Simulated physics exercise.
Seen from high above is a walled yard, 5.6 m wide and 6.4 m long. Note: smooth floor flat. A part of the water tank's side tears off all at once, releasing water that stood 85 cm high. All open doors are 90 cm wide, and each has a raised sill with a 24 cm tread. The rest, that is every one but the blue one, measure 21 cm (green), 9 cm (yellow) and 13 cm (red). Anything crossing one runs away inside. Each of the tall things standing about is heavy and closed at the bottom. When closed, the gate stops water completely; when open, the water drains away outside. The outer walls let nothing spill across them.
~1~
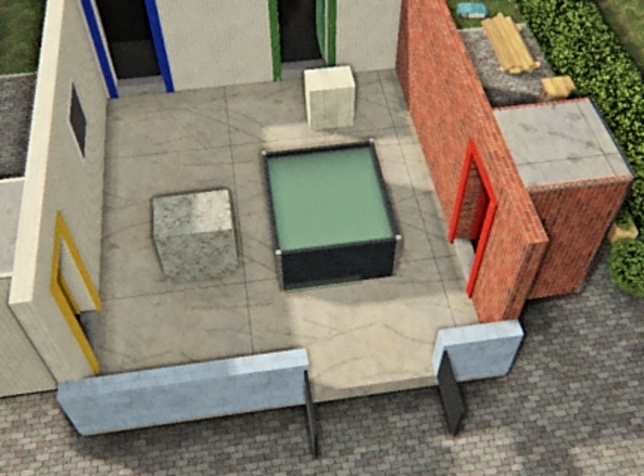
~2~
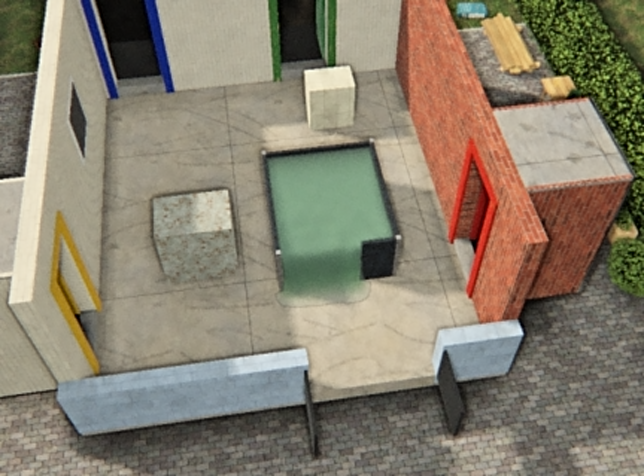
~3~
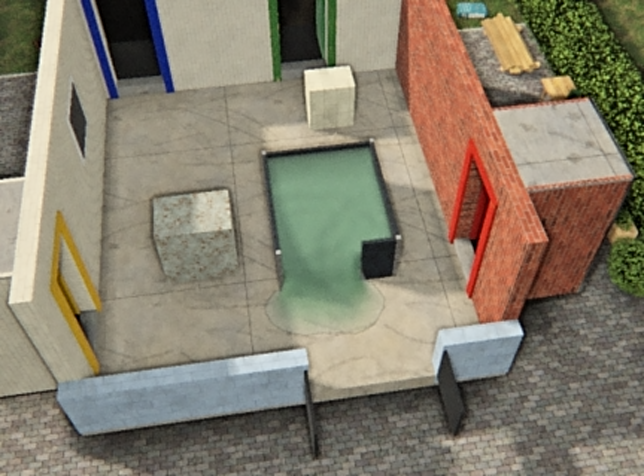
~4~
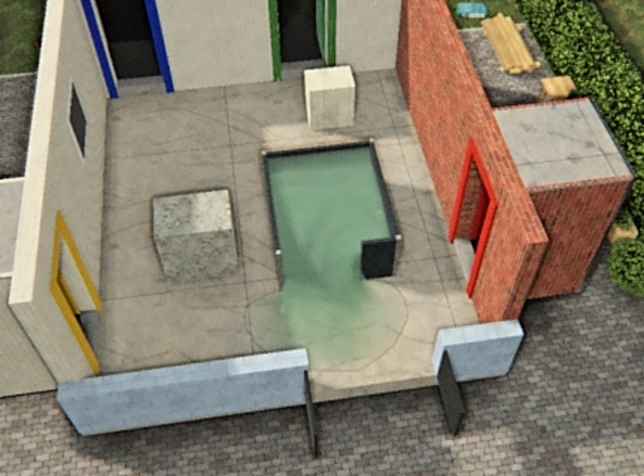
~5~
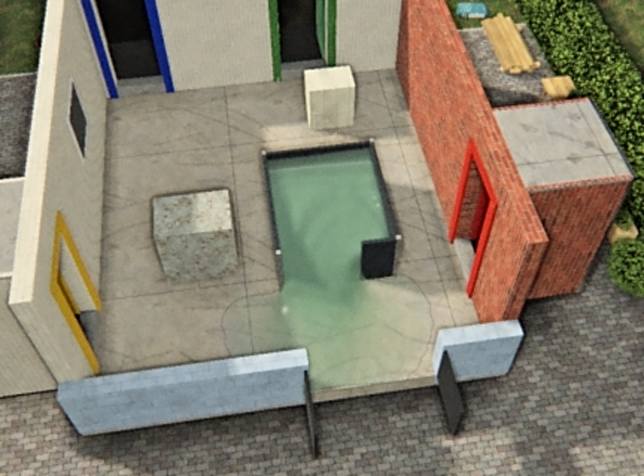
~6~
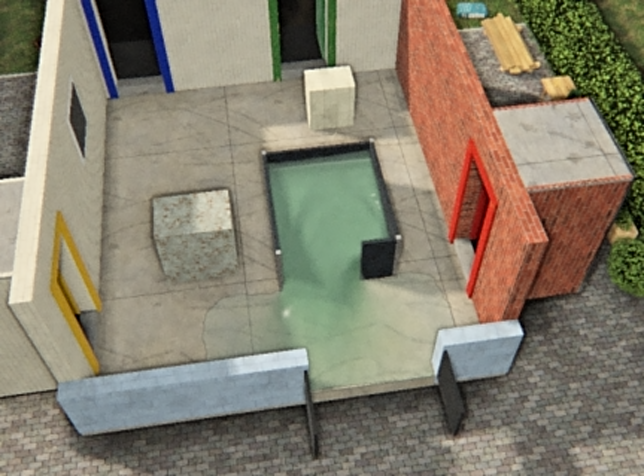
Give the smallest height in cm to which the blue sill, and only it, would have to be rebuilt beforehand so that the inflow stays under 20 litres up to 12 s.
Roughly 6.5 cm.
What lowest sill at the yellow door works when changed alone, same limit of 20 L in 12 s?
At the yellow door you'd want roughly 18 cm.
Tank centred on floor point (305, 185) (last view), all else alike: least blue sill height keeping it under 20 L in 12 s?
At least some 8.0 centimetres tall.
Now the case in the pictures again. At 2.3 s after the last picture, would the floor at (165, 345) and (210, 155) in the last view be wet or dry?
First soaked, then untouched.
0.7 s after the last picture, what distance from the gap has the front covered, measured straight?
Around 3.8 m from the gap.
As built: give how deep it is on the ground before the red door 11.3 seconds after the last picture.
Some 1.0 cm.
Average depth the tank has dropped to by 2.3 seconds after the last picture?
Near 27 cm, averaged.
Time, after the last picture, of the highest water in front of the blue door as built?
Peak: Close to 5.5 s.
Then, 0.7 s after the last picture water covers 20 % of the floor, deepest (45 cm) near (291, 379); it has not reached the blue door.
Then, 2.3 s after the last picture water covers 35 % of the floor, deepest (27 cm) near (96, 407); it has not reached the blue door.
Then, 11.3 s after the last picture water covers 85 % of the floor, deepest (6 cm) near (372, 86); 4 cm at the blue door, 0 litres in over its 21 cm sill.
At the blue door as built, the water peaked near 10 cm, 5.3 s after the last picture.
Run again over the same 12 s with other heights there, 35 litres in over 5.5 cm, 10 litres over 7.5 cm. The limit of 20 litres is kept from about 6.5 cm up.
